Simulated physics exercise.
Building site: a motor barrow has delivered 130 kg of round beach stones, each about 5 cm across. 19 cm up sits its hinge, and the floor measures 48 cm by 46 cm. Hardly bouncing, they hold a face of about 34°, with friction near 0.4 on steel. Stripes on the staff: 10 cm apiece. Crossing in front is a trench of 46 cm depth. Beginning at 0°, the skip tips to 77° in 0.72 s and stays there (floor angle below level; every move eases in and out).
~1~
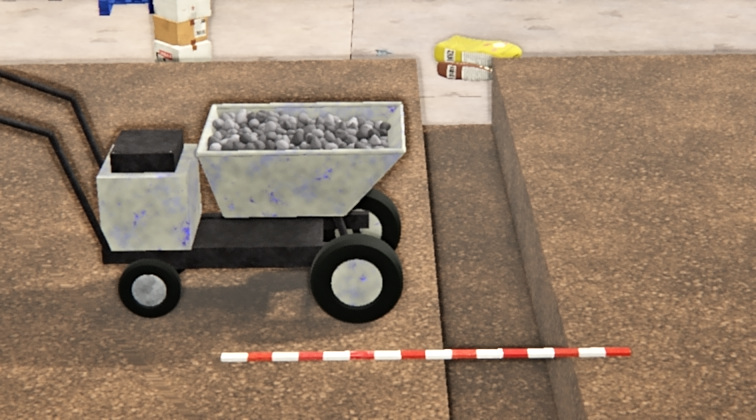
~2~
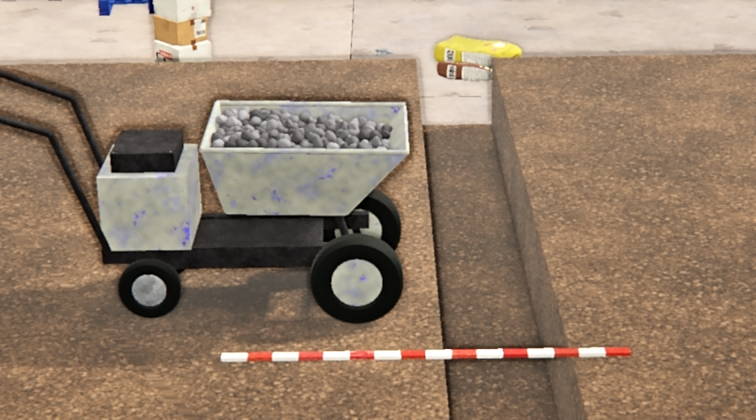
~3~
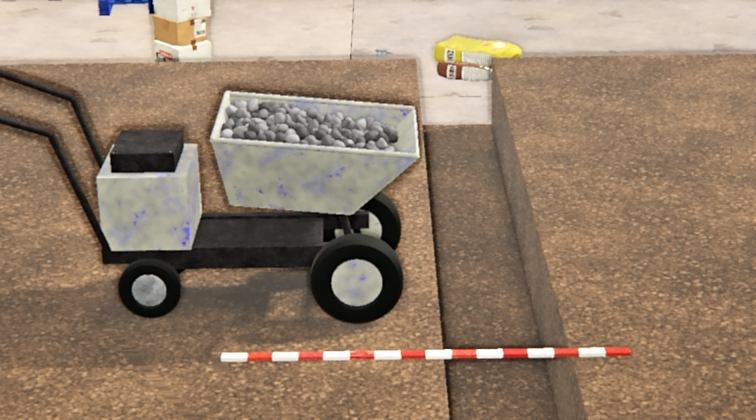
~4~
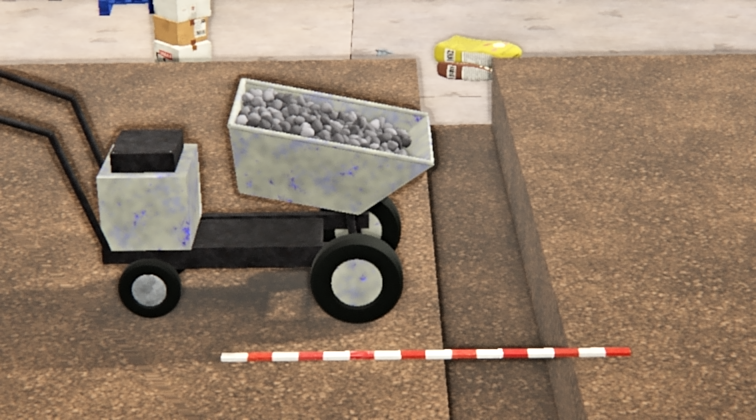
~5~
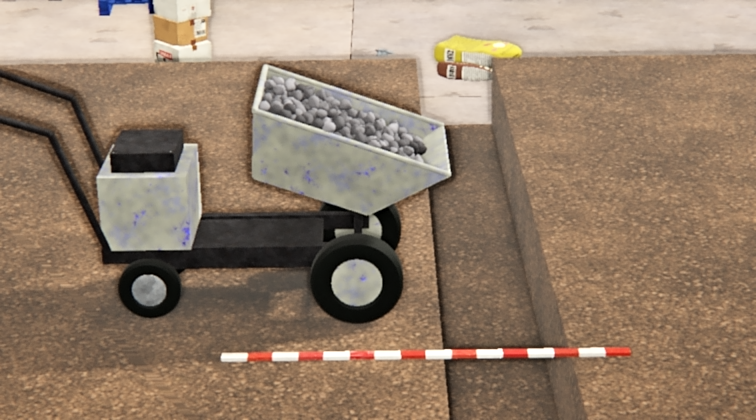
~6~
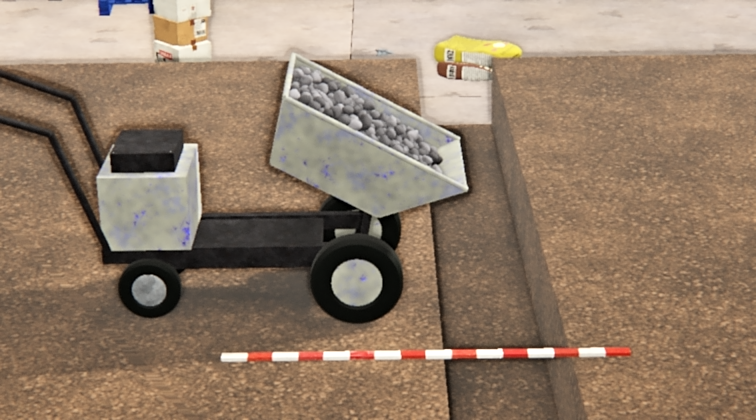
The clip shows a motor barrow loaded with round grey stones beside a trench, a red-and-white striped staff lying in front; its skip tilts steadily, the left end rising and the right lip lowering while the barrow stays still.
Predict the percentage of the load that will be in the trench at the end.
Predicted: Roughly 58 %.
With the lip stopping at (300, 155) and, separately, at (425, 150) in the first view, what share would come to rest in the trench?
Around 90% for the first place and 35% for the second.
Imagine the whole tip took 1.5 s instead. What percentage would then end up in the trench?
With that change, it comes to around 70 per cent.
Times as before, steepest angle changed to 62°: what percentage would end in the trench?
Close to 55 per cent then.
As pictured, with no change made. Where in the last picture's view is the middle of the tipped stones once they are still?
(544, 367).
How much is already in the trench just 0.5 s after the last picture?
Around 35 per cent of it, at that instant.
Then, 0.2 s after the last picture the floor is at 65°, 100 % in the skip; the foremost stones are at (505, 234).
Then, 0.5 s after the last picture the floor is at 77°, 39 % in the skip, 34 % in the trench, 27 % past the trench; the foremost stones are at (630, 290).
Then, 0.9 s after the last picture the floor is at 77°, 2 % in the skip, 55 % in the trench, 43 % past the trench; the foremost stones are past the picture's edge.
Then, 2.8 s after the last picture the floor is at 77°, 0 % in the skip, 58 % in the trench, 42 % past the trench; the foremost stones are past the picture's edge.
